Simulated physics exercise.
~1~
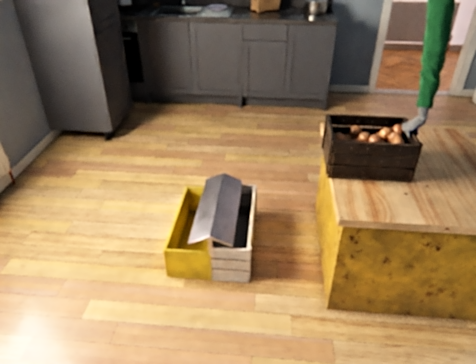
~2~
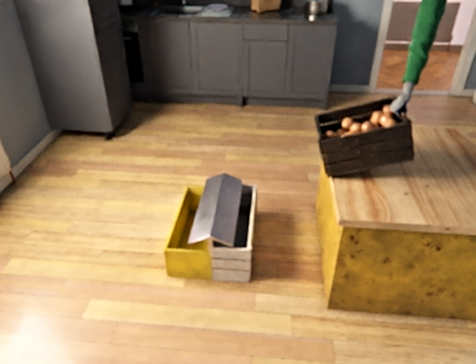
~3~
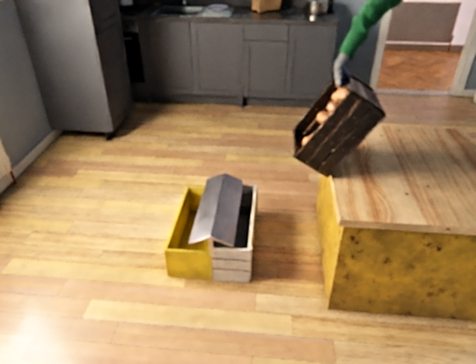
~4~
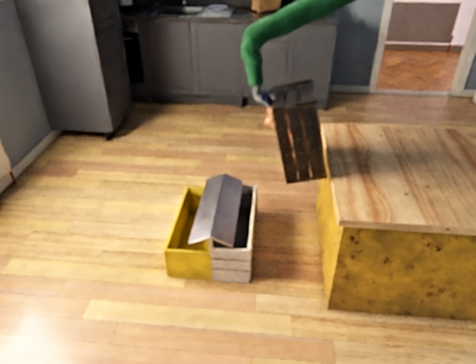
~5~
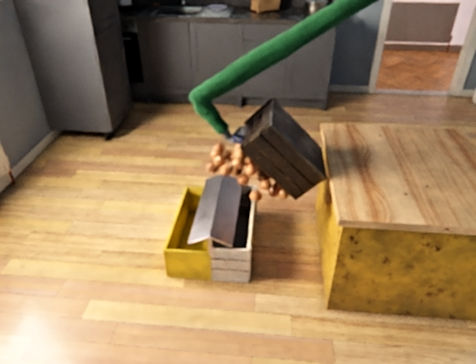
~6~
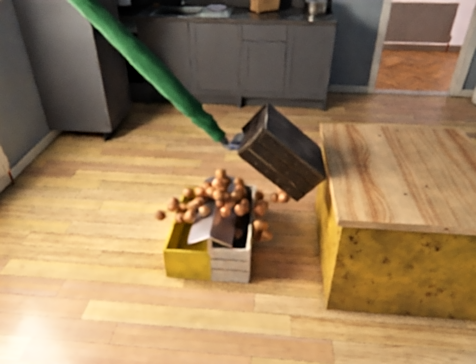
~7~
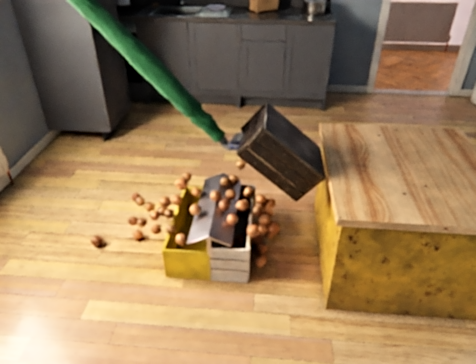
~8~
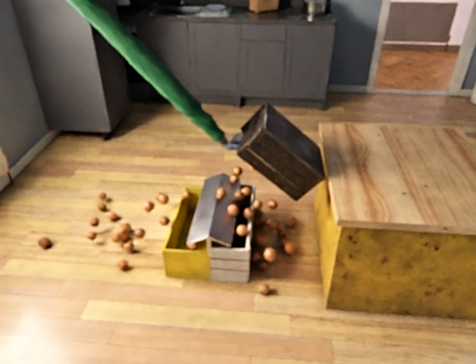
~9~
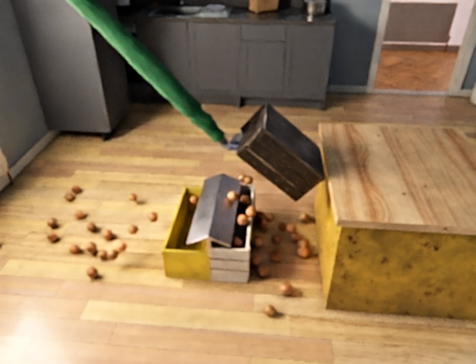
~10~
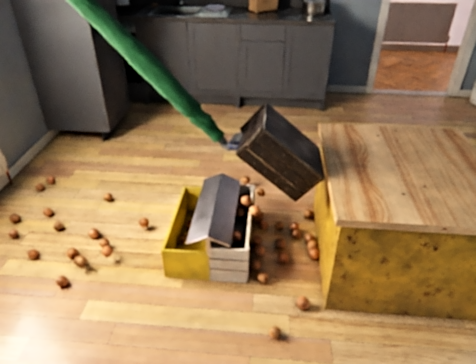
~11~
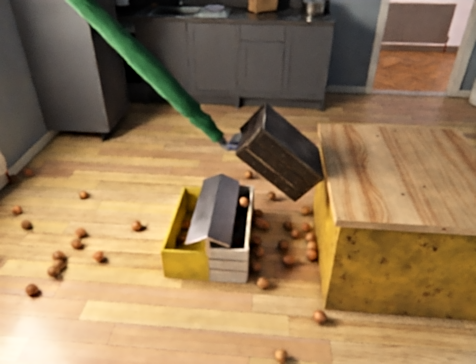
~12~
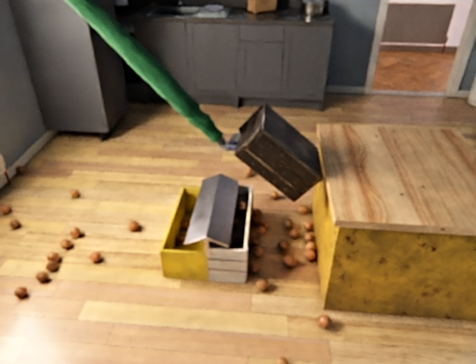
We see a green arm tip a dark crate of onions over a bench edge above a white tub and a yellow tub topped by a grey ridge. The onions tumble out, a few landing in the tubs and most scattering across the wooden floor on both sides.
